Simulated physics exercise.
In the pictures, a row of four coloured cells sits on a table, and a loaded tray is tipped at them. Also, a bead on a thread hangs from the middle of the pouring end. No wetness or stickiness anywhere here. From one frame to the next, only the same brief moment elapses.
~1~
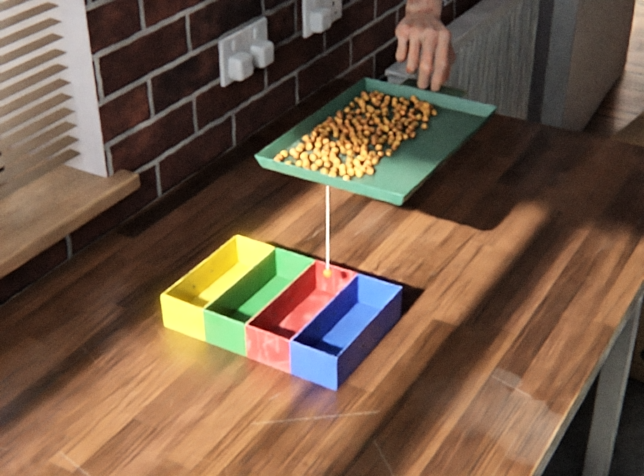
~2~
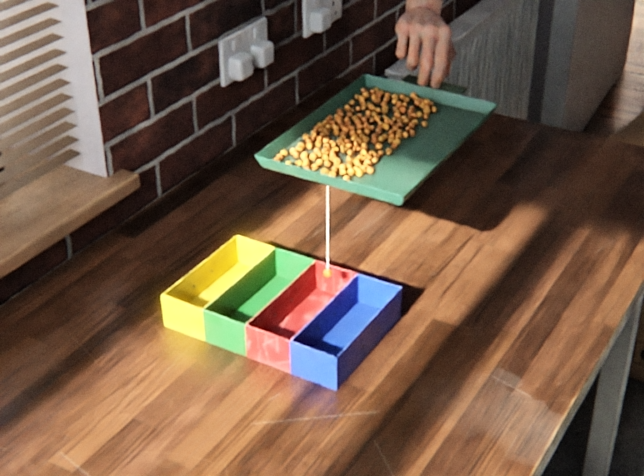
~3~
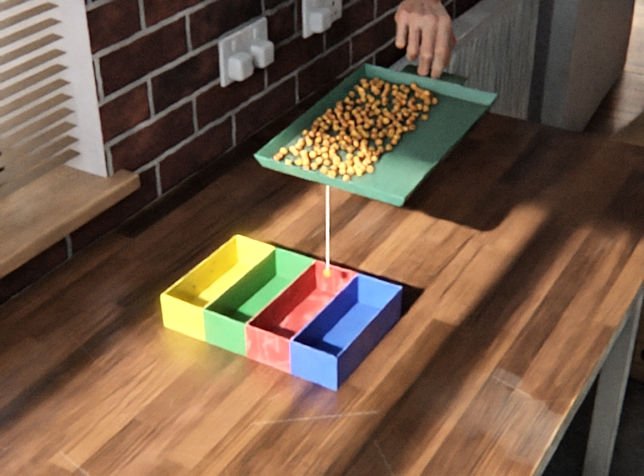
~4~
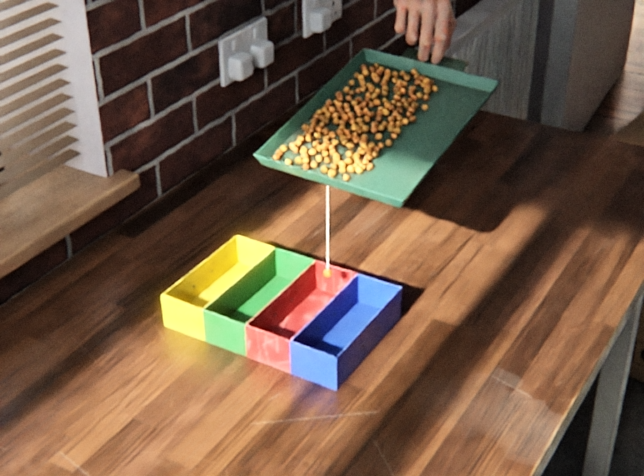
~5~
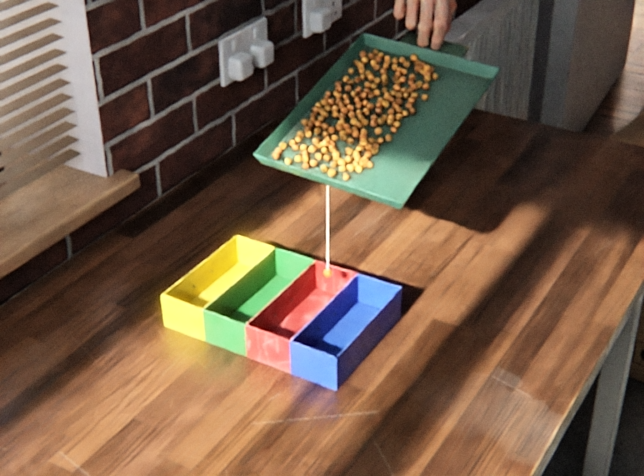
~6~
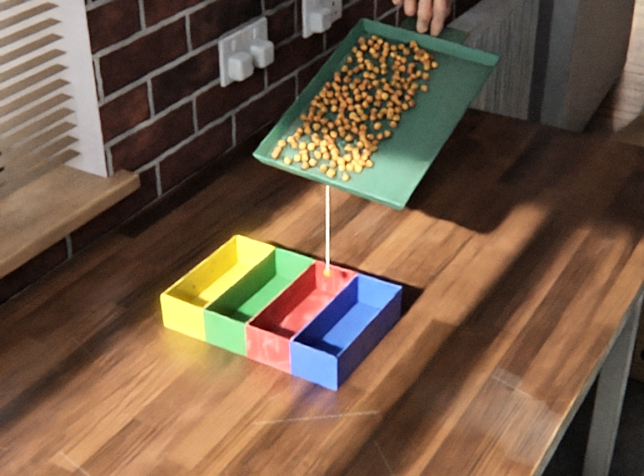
The video shows a hand raising the far end of a green tray of roasted chickpeas, tilting it gradually more steeply above a wooden table with yellow, green, red and blue cells, while the chickpeas stay on the tray.
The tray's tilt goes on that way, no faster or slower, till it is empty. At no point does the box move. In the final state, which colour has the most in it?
Most ends up in blue.
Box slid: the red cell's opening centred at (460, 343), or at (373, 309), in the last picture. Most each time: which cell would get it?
For the first position it is the yellow one, and for the second it is the red one.
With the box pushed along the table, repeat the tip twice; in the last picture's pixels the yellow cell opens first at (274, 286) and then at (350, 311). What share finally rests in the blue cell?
About 20% on the first try and 0% on the second.
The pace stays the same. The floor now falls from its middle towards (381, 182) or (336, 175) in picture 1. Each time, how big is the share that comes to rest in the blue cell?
30 and 20 per cent, in that order.
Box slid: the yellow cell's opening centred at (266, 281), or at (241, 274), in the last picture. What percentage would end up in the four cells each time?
In order: 100 per cent and 90 per cent.
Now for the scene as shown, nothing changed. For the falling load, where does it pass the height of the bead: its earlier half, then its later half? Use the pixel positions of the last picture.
Near (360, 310) to start, and near (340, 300) afterwards.
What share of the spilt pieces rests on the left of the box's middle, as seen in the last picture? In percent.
Near 0 in a hundred.
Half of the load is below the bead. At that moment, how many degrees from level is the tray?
Close to 100 degrees, I reckon.
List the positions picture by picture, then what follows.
In the first picture, corners of the pouring end (262, 155) and (401, 192), level; middle of the load (360, 134), roasted chickpeas; bead on its thread (328, 273); yellow cell (183, 314); green cell (225, 330); red cell (268, 346); blue cell (314, 362).
In the second picture, corners of the pouring end (262, 154) and (401, 193), level; middle of the load (360, 133).
In the third picture, corners of the pouring end (262, 154) and (401, 194), tipped barely, lowest at the right corner; middle of the load (360, 128).
In the fourth picture, corners of the pouring end (261, 153) and (400, 196), tipped a little, lowest at the right corner; middle of the load (359, 120).
In the fifth picture, corners of the pouring end (261, 153) and (400, 198), tipped a little, lowest at the right corner; middle of the load (359, 113).
In the sixth picture, corners of the pouring end (260, 152) and (400, 200), tipped clearly, lowest at the right corner; middle of the load (358, 107); yellow cell (183, 314); green cell (225, 330); red cell (268, 346); blue cell (314, 362).
Just after the last frame, tray tipped steeply; the larger part on the tray; about a tenth falling or outside the box.
A moment on, tray tipped past a quarter turn; just a few on the tray; roughly a quarter in the blue cell; roughly a quarter in the red cell; just a few in the green cell; roughly half falling or outside the box.
Further on, tray tipped past a quarter turn; roughly a third in the blue cell; roughly a quarter in the red cell; just a few in the green cell; just a few in the yellow cell; roughly a third falling or outside the box.
When it is over, tray tipped past a quarter turn; roughly a third in the blue cell; roughly a quarter in the red cell; just a few in the green cell; just a few in the yellow cell; roughly a third outside the box.
